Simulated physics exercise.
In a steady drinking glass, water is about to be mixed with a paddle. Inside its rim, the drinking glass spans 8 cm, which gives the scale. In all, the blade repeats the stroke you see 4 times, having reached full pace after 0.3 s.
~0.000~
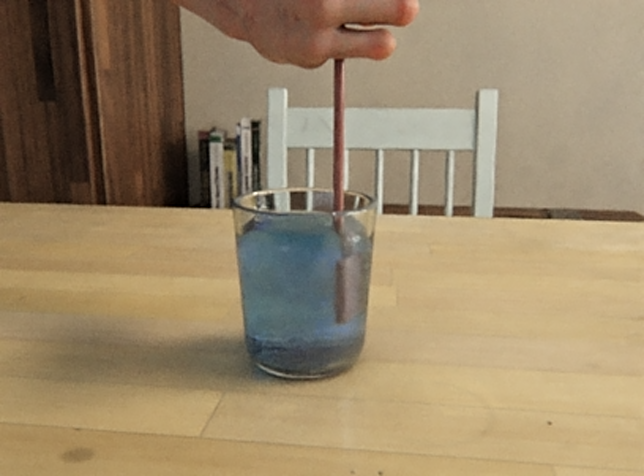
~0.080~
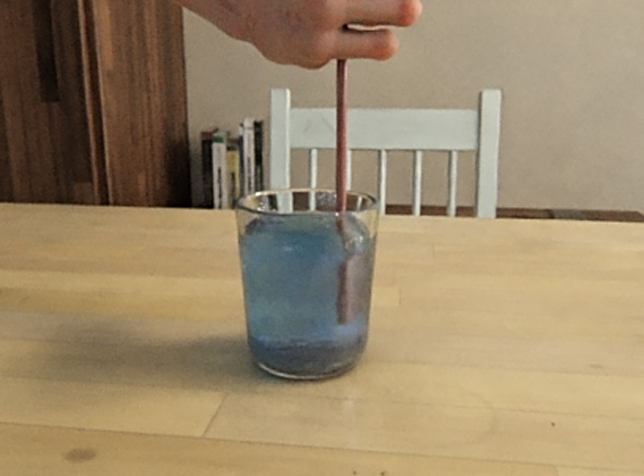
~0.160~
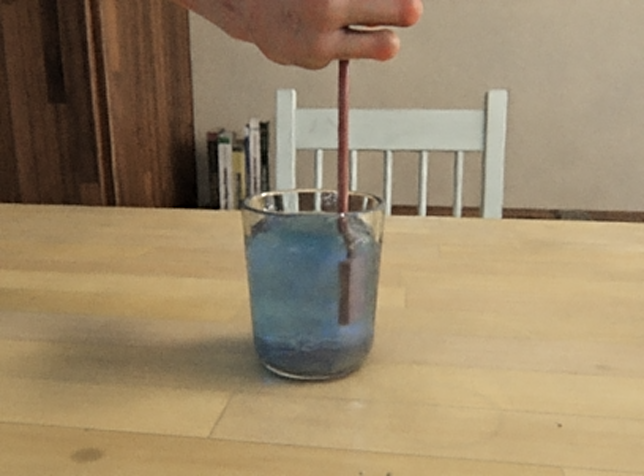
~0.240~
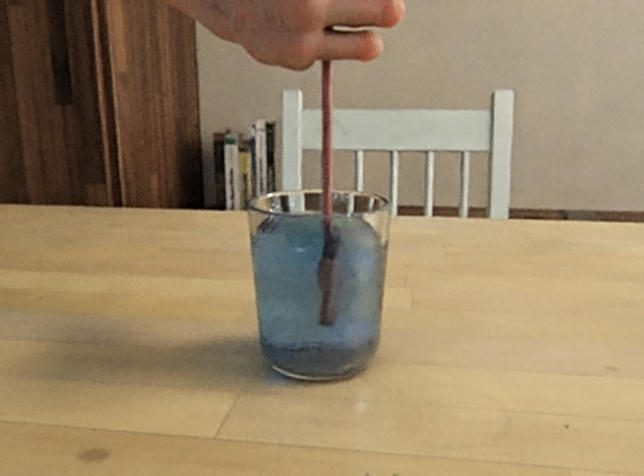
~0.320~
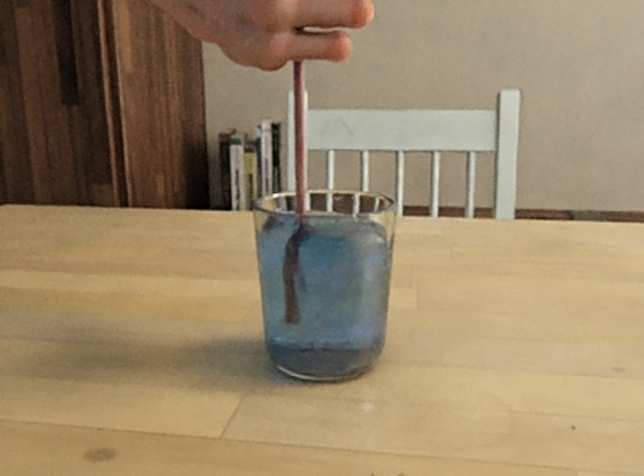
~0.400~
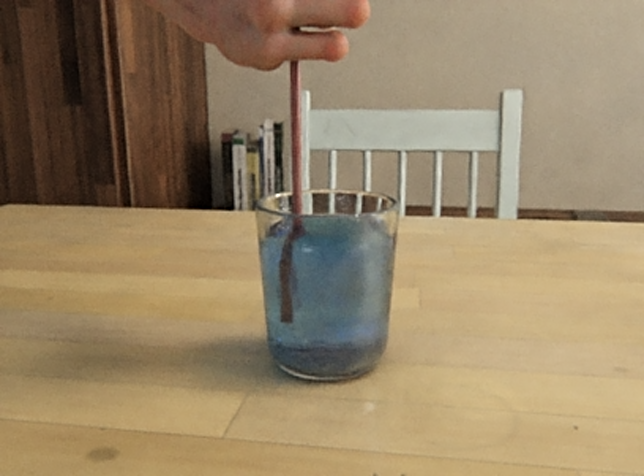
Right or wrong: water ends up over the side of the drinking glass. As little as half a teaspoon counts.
Wrong.
After 0.83 s 0 ml is over the rim.
After 1.26 s 0 ml is over the rim.
After 1.69 s 0 ml is over the rim.
After 2.12 s 0 ml is over the rim.
In the end 0 ml is over the rim.
